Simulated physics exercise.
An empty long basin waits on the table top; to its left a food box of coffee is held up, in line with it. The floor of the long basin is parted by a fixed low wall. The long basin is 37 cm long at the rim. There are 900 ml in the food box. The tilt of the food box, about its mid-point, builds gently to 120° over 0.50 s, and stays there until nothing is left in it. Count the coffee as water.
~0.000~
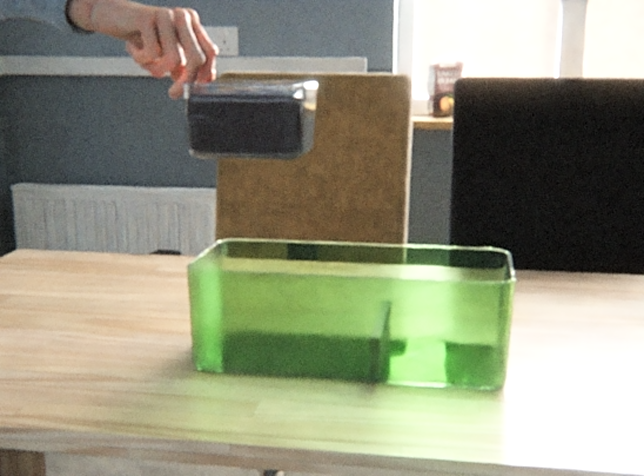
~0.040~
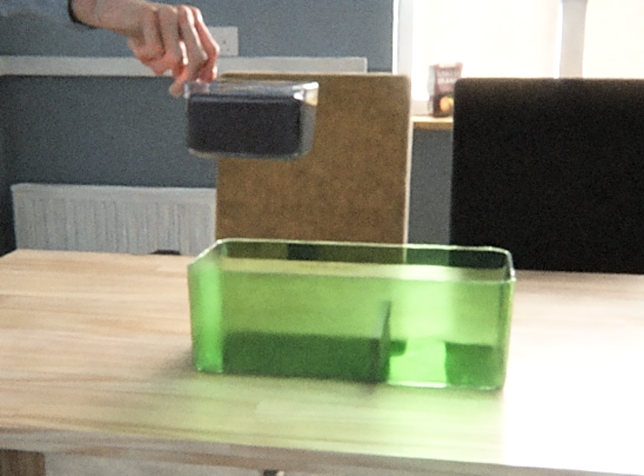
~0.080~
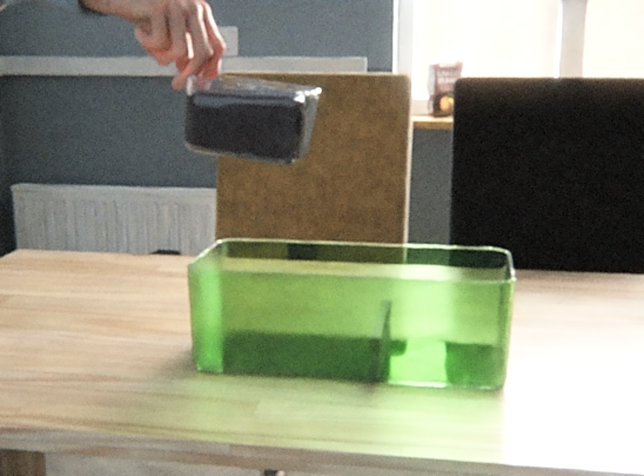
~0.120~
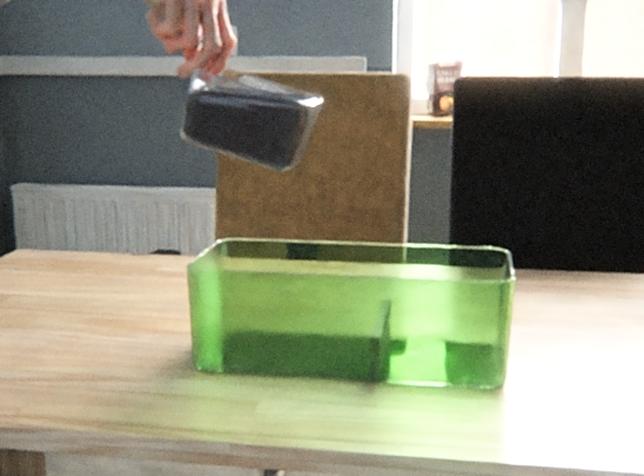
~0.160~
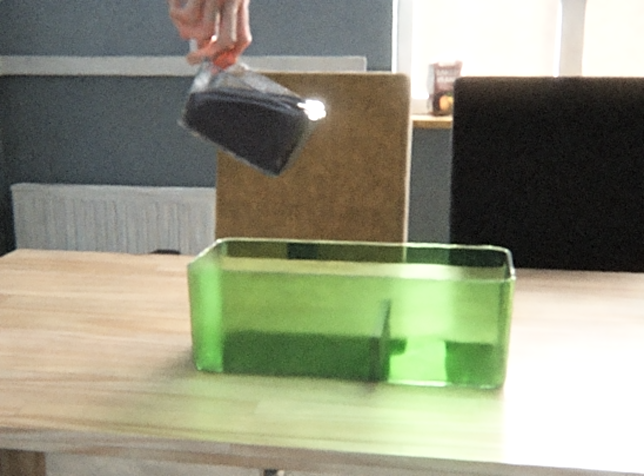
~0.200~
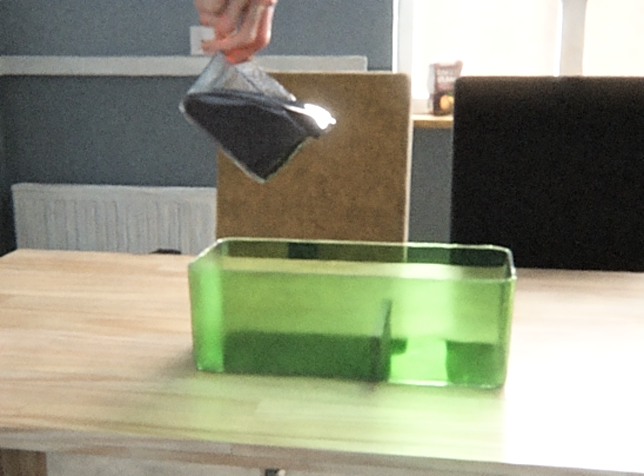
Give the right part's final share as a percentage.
The far part has some 19 per cent.
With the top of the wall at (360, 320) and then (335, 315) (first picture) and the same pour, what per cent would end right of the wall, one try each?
First 40, then 65 per cent.
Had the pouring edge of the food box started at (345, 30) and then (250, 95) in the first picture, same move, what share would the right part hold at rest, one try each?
In turn about 55 and 10 per cent.
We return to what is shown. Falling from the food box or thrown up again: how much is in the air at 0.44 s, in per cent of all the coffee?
About 46 per cent.
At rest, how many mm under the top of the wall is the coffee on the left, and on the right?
Left about 30 mm, right about 42 mm.
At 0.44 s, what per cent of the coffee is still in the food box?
Near 12 in a hundred.
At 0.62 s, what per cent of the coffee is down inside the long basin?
Some 92 per cent.
Then, 0.44 s in, the tilt is 116° and 12 per cent is still to pour, 34 is left of the wall and 9 right of it.
Then, 0.62 s in, the tilt is 120° and 1 per cent is still to pour, 79 is left of the wall and 13 right of it.
Then, 0.80 s in, the tilt is 120° and 0 per cent is still to pour, 75 is left of the wall and 18 right of it.
Then, 1.00 s in, the tilt is 120° and 0 per cent is still to pour, 76 is left of the wall and 19 right of it.
Finally, 76 per cent lies left of the wall, 19 right of it and 5 outside.
